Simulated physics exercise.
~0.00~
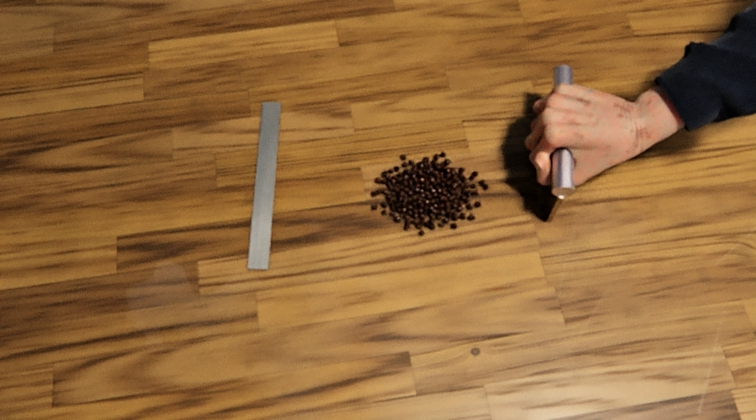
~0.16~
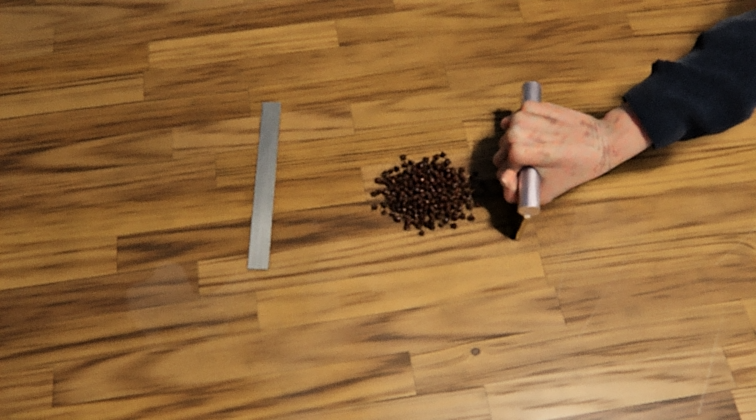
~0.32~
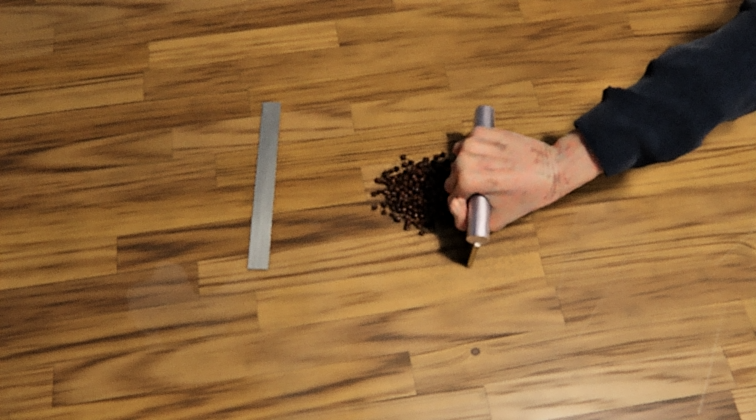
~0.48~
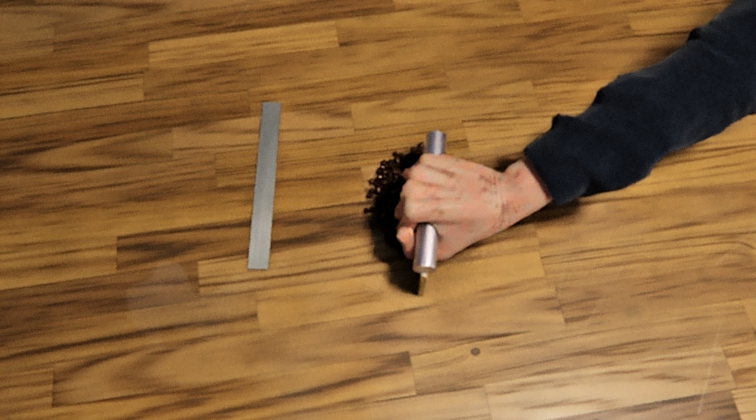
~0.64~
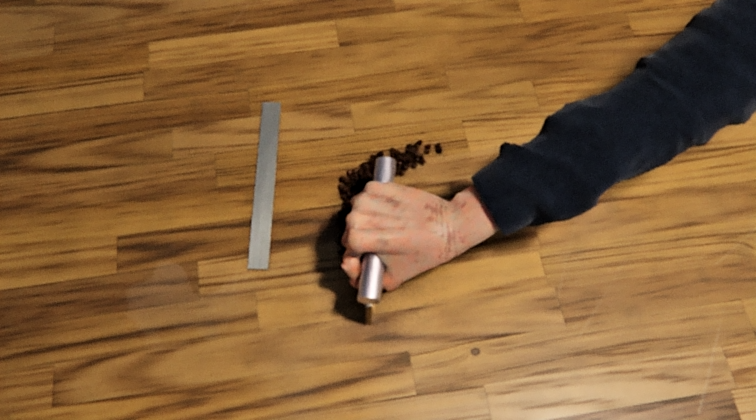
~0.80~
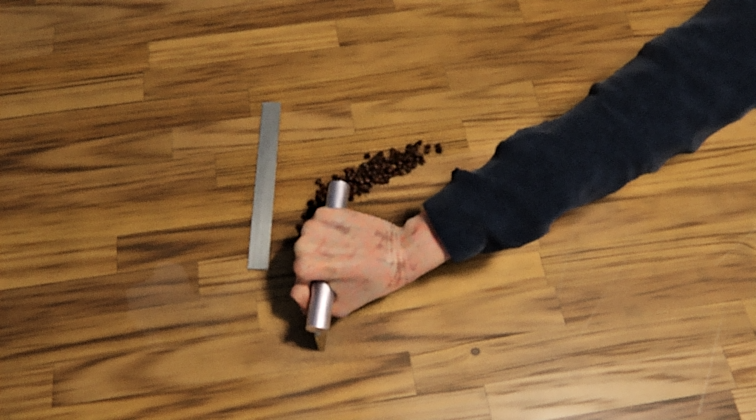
On a wood-patterned surface, a dark-sleeved hand grips a metal-handled scraper and moves it left and downward through a pile of coffee beans, spreading them into a slanting trail toward a flat grey strip, which stays still as the hand ends just below and right of it.
